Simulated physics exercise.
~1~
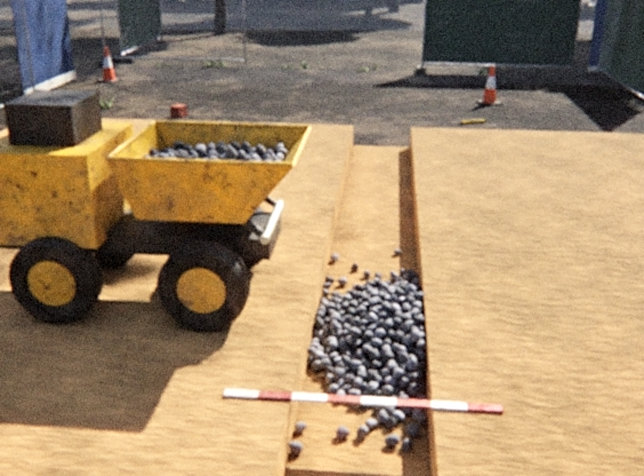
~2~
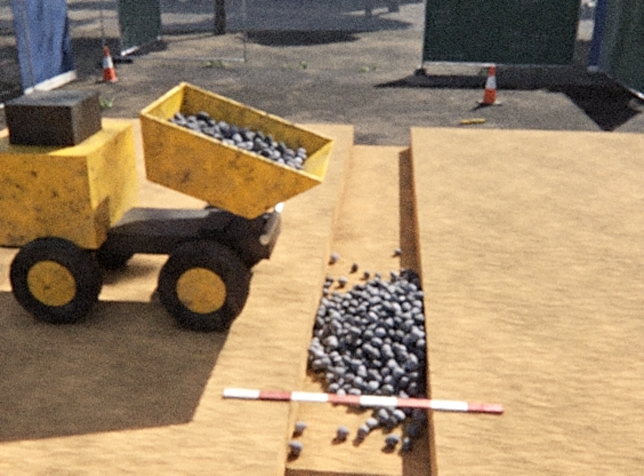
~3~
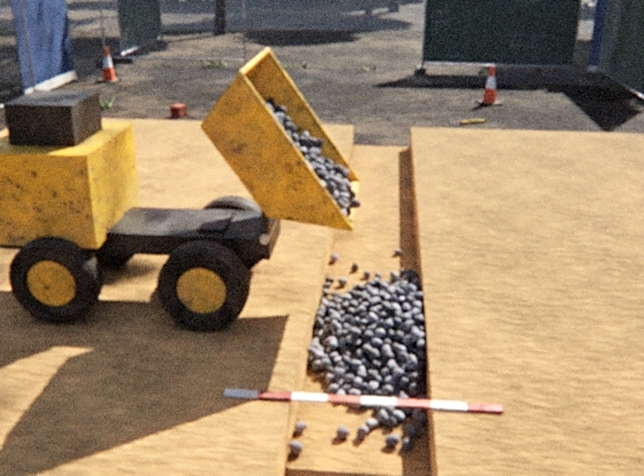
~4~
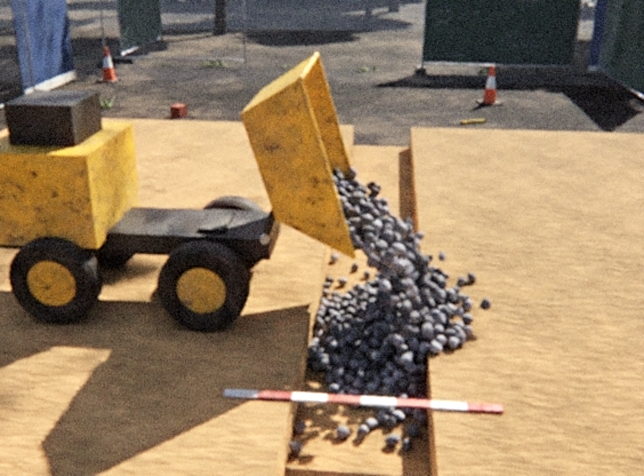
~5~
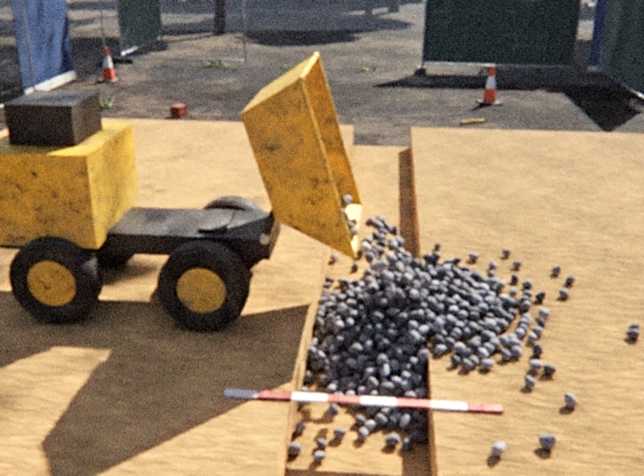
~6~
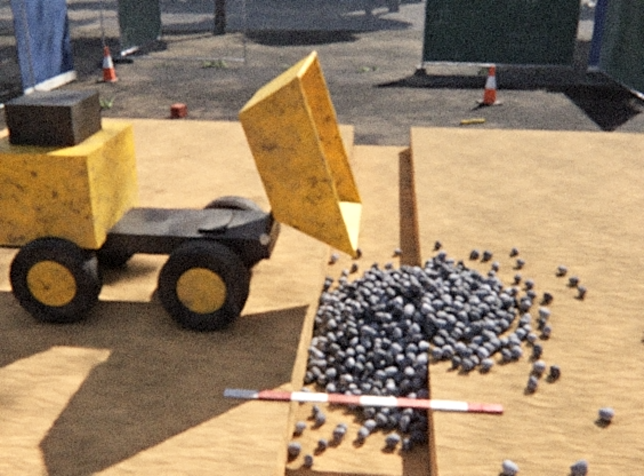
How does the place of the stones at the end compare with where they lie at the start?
At the start the stones are split between the truck's skip and the pile in the trench. At the end they lie lower and further right overall, heaped in the trench and scattered over the boards beyond its right edge, with none left in the skip.
